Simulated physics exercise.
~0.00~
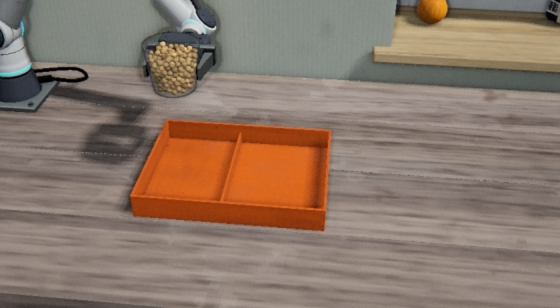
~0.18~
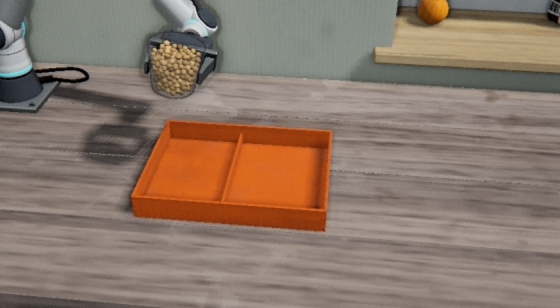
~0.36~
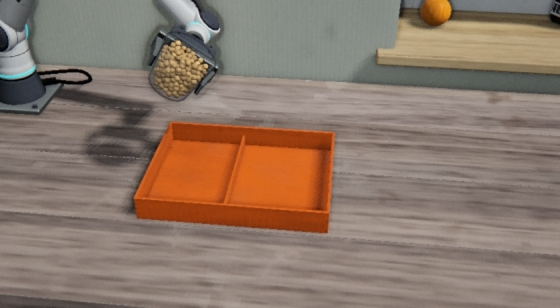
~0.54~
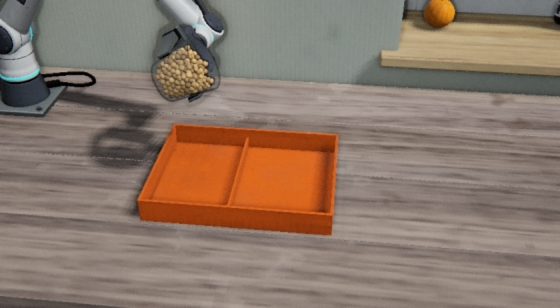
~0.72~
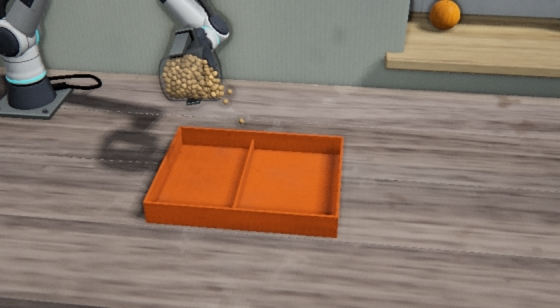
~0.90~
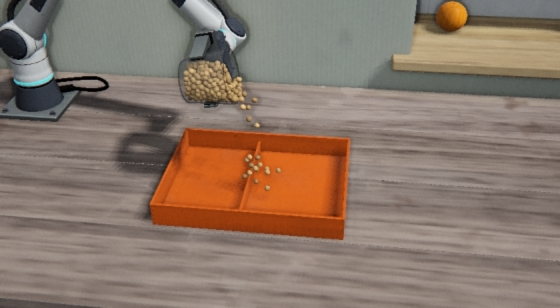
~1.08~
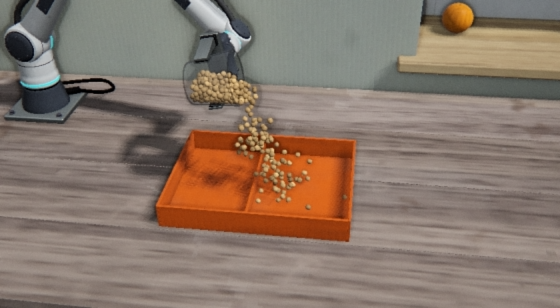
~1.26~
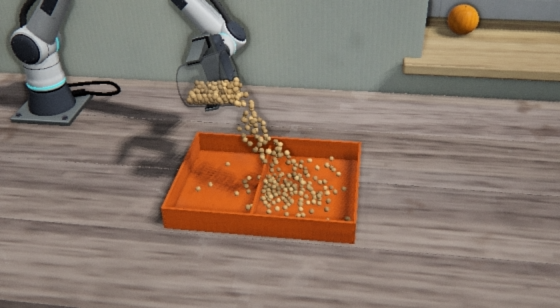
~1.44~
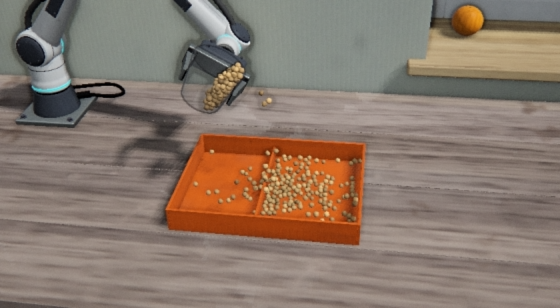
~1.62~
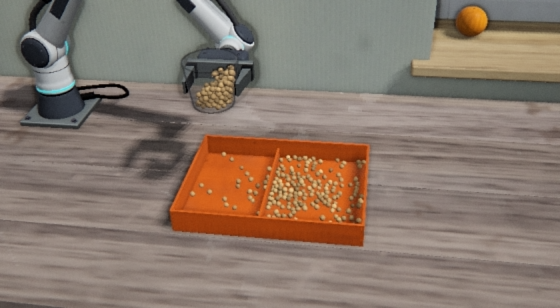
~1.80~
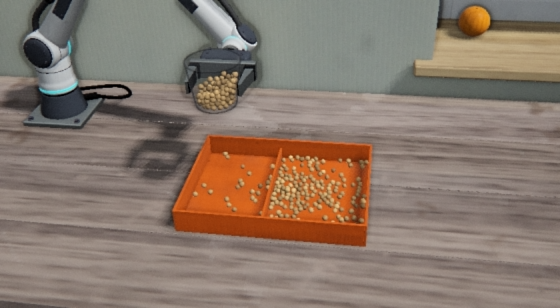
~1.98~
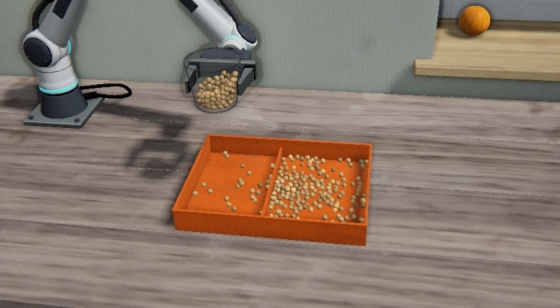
A robot arm tips a beaker, spilling chickpeas mostly into the orange tray's right part, then rights it.
